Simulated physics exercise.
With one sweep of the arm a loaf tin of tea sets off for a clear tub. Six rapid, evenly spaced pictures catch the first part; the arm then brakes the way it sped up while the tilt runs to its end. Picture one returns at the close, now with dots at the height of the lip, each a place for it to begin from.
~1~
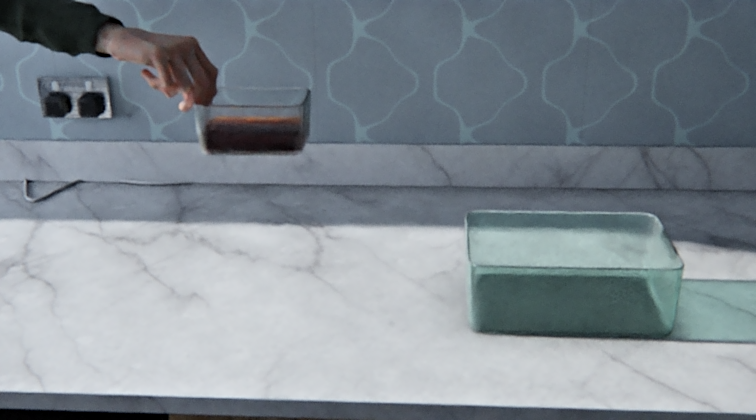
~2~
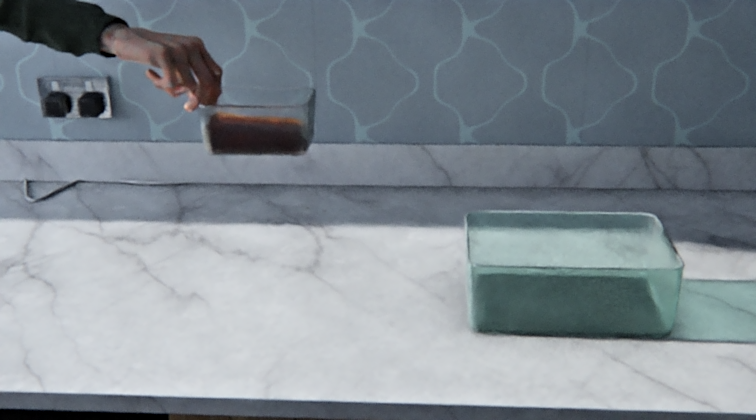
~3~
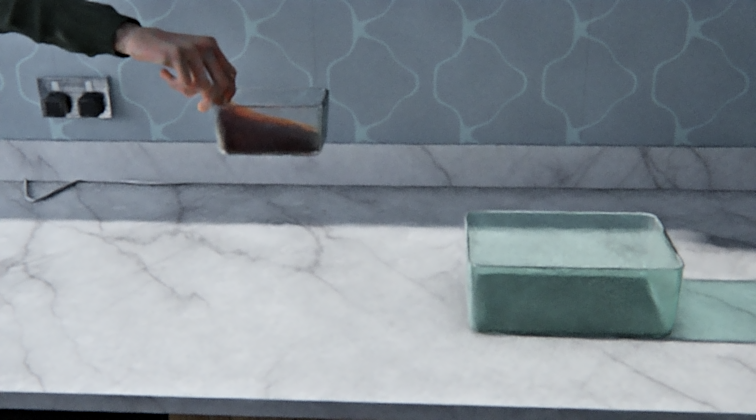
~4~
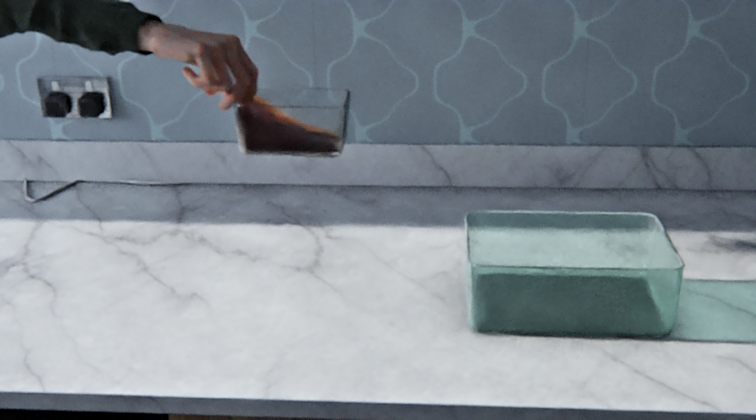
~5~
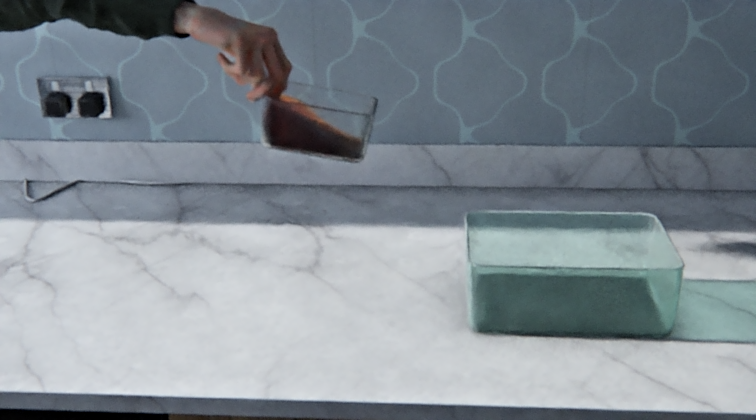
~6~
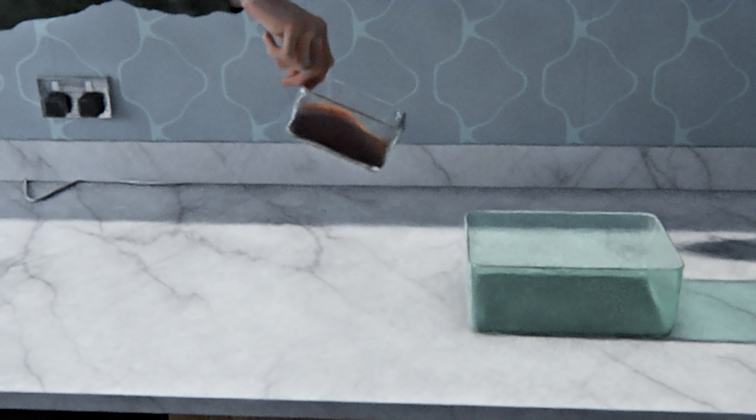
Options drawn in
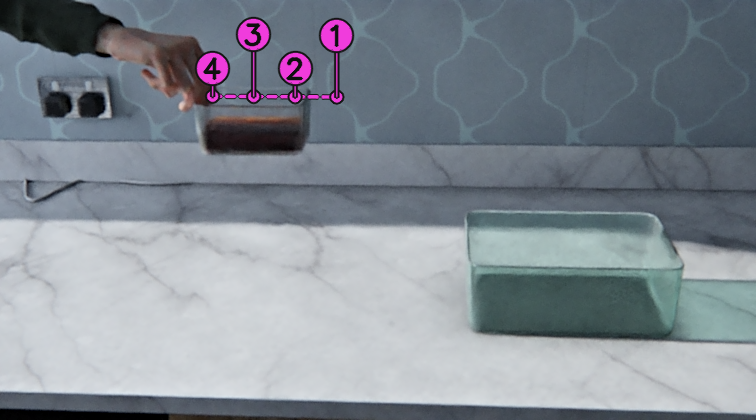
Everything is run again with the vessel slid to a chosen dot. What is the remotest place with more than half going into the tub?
I would pick place 3.
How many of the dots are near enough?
Three of them.
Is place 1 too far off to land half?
No, that is safe.
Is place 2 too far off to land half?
No.
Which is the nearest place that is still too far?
The answer is 4.
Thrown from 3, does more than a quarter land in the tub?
Yes.
On the marked copy, 1 at (336, 97); 2 at (295, 96); 3 at (253, 96); 4 at (212, 96).
With 1, about 89 % lands in the tub, 8 % falls short and 3 % goes beside or beyond.
With 2, about 81 % lands in the tub, 12 % falls short and 7 % goes beside or beyond.
With 3, about 63 % lands in the tub, 30 % falls short and 7 % goes beside or beyond.
With 4, about 33 % lands in the tub, 61 % falls short and 5 % goes beside or beyond.
